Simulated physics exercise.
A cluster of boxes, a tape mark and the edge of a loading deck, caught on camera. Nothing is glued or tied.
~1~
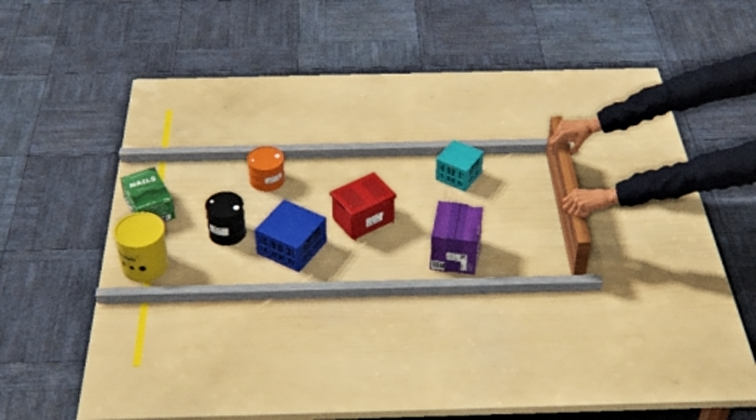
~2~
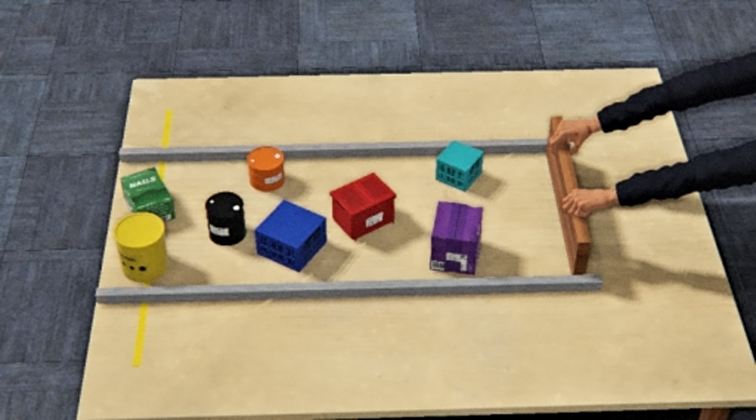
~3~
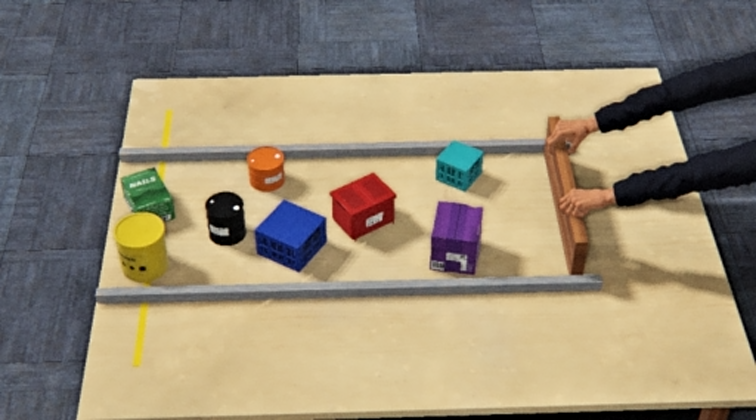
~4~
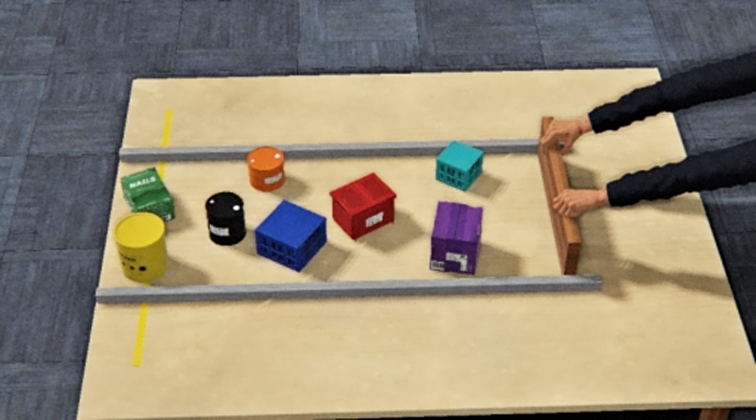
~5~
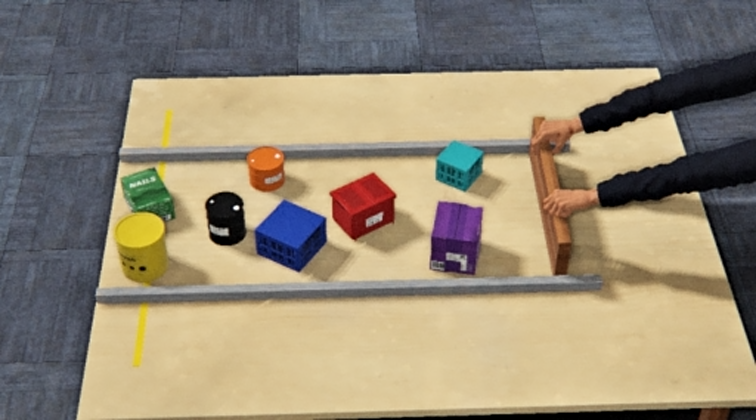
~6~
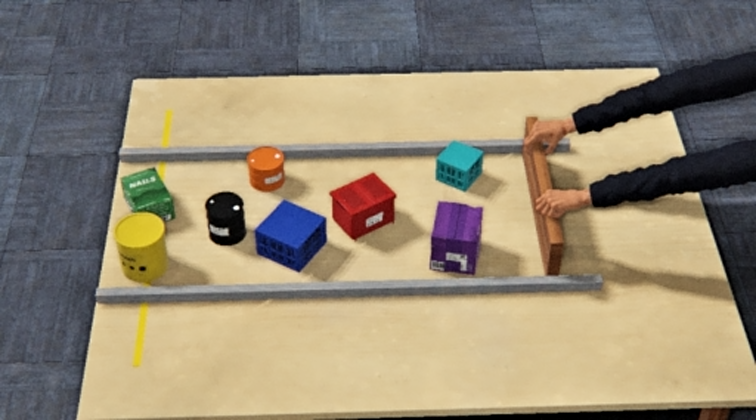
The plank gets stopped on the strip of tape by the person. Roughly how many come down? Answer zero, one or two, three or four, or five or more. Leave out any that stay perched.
Five or more.
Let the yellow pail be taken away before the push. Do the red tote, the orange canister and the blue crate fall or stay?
Result - red tote: Remains in place; orange canister: Drops; blue crate: Drops.
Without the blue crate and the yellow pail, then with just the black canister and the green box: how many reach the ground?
You'd see 3 fallen, and 3 in the other try.
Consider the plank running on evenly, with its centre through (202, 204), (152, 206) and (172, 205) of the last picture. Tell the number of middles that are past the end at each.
Place by place: 2, 5 and 4.
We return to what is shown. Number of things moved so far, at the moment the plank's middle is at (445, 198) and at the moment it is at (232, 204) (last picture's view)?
That gives 2 for the first and 8 for the second.
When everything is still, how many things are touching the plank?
At rest, 3 are in contact.
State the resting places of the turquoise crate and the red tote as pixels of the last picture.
Reading them off: First (141, 180); then (127, 203).
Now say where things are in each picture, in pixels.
Green box (148, 198); yellow pail (142, 248); black canister (226, 219); plank (567, 195); tape (155, 225), in the first picture.
Yellow pail (142, 248); turquoise crate (459, 166), in the second picture.
Black canister (226, 219); blue crate (291, 236), in the third picture.
Green box (148, 198); orange canister (266, 169), in the fourth picture.
Yellow pail (142, 248); red tote (363, 207), in the fifth picture.
Green box (148, 198); yellow pail (142, 248); black canister (226, 219); plank (542, 196); tape (155, 225), in the sixth picture.
Early on, none off yet; green box at rest near (148, 198); yellow pail at rest near (142, 248); black canister at rest near (226, 219).
Finally, the number that fall off is five or more; lost, blue crate, orange canister, black canister, yellow pail and green box.
